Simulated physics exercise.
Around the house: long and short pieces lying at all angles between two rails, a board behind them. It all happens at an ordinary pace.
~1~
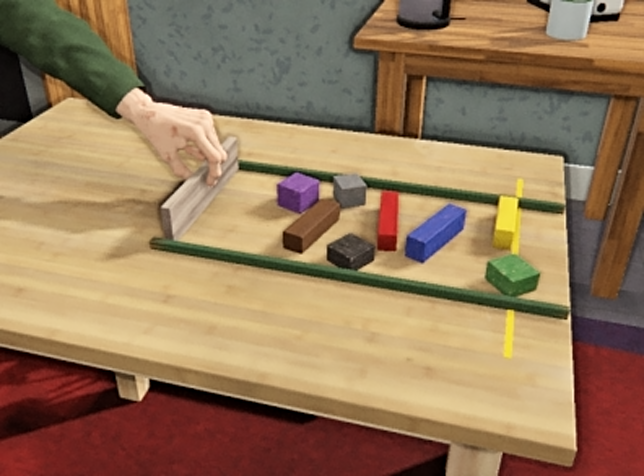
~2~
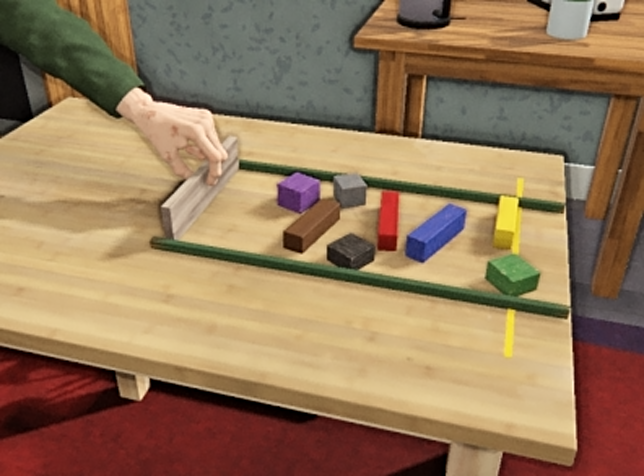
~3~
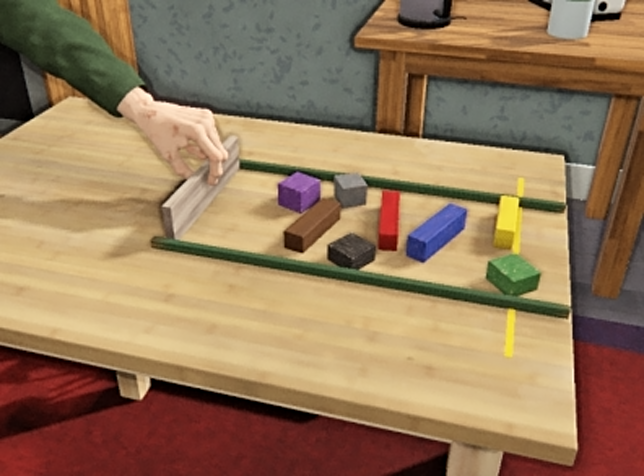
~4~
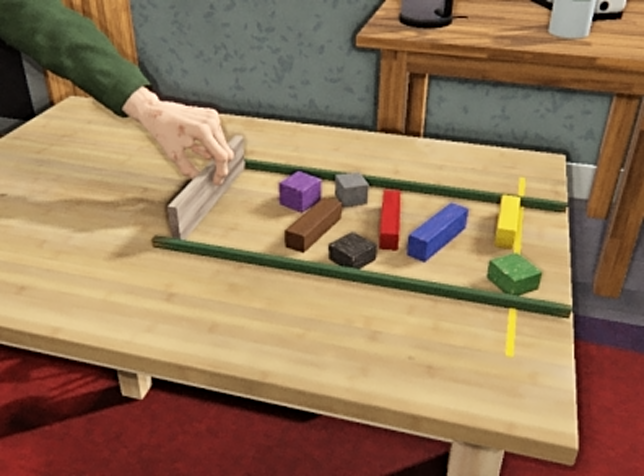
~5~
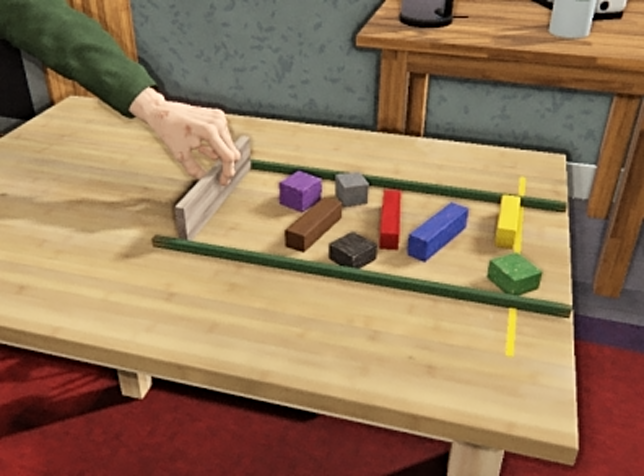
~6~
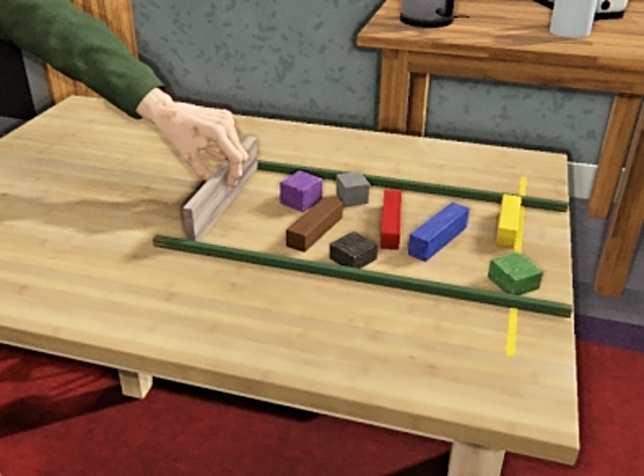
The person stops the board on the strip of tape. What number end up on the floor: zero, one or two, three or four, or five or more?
Outcome: The number that fall off is three or four.
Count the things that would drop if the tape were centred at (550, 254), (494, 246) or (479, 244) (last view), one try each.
Down on the floor: 5, 1 and 0.
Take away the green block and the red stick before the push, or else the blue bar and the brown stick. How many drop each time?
It would be 1 and 2.
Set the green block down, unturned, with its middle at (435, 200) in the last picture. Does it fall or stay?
Then it survives.
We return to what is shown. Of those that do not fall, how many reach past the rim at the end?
Overhanging: 2.
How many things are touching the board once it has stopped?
3 of them.
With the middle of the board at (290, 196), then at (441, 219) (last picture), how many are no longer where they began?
At the one place 1, at the other 8.
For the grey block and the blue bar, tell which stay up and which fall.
The grey block stays on; the blue bar drops off.
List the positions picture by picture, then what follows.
Green block (512, 276); yellow stick (505, 223); blue bar (436, 232); board (204, 187); tape (515, 251), in the first frame.
Yellow stick (506, 222); board (204, 186), in the second frame.
Blue bar (437, 232); black block (351, 252), in the third frame.
Green block (514, 275); red stick (390, 219), in the fourth frame.
Yellow stick (508, 221); purple block (300, 192), in the fifth frame.
Green block (515, 274); yellow stick (509, 221); blue bar (439, 231); board (224, 187); tape (518, 249), in the sixth frame.
A little later, none off yet; green block at rest near (515, 274); yellow stick at rest near (509, 221); blue bar at rest near (439, 231).
Next, none off yet; green block at rest near (515, 274); yellow stick at rest near (510, 221); blue bar shifted a little near (479, 238).
When it is over, the number that fall off is three or four; down, blue bar, yellow stick and green block.
